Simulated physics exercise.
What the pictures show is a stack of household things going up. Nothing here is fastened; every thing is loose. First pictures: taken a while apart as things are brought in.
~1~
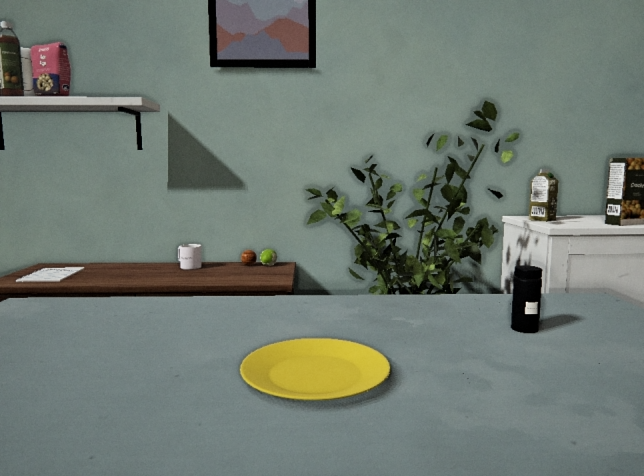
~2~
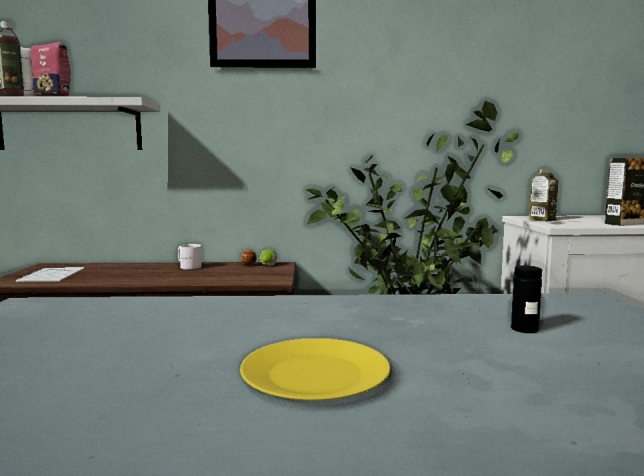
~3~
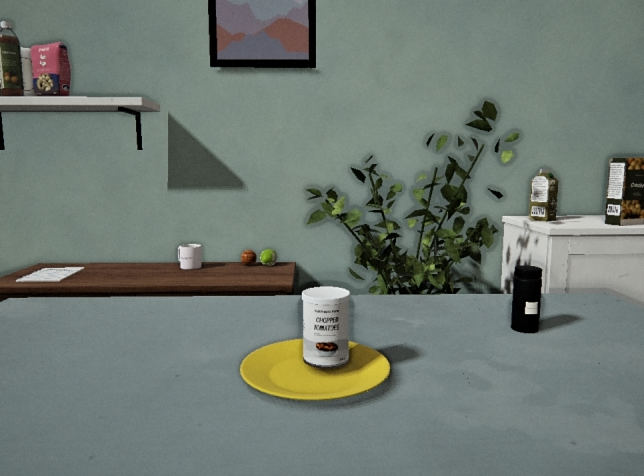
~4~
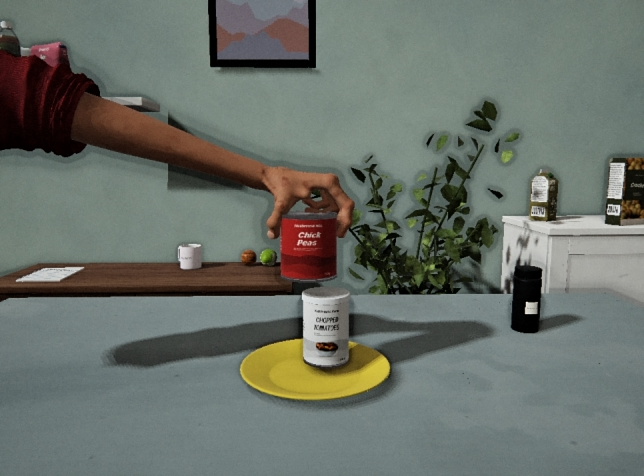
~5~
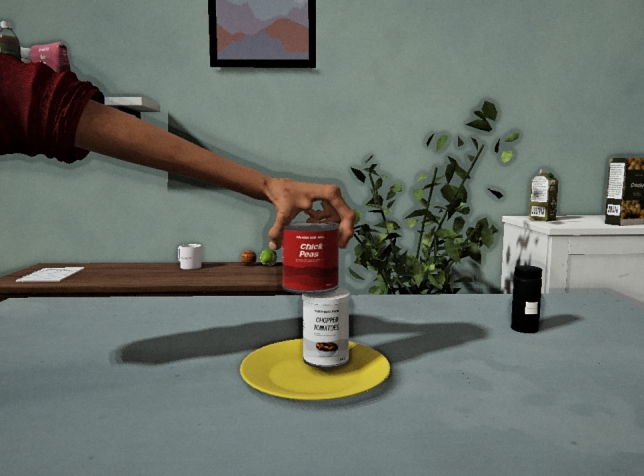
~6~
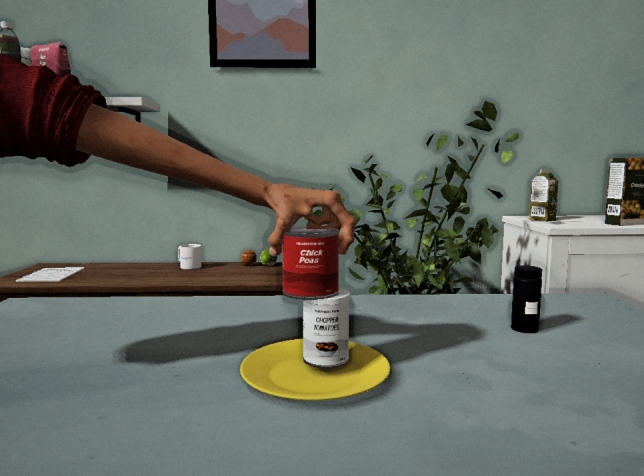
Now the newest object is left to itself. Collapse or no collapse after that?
The pile will be okay.
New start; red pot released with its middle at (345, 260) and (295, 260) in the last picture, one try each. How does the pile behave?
Try one: It stands firm; try two: It topples.
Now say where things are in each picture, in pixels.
The last thing is not in view yet; yellow plate (315, 370), in the first picture.
The last thing is not in view yet; black shaker (527, 299), in the second picture.
The last thing is not in view yet; white tin (326, 326), in the third picture.
On its way; red pot (308, 245); yellow plate (315, 370), in the fourth picture.
On its way; red pot (311, 256); black shaker (527, 299), in the fifth picture.
Set down, still held; red pot (311, 261); white tin (326, 326), in the sixth picture.
Then, 1.00 s later than the last frame, all is still.
Then, 2.10 s later than the last frame, red pot resting near (310, 262).
When it is over, all 4 as before. End places, in pixels of the last picture, red pot near (310, 262). The pile keeps its balance.
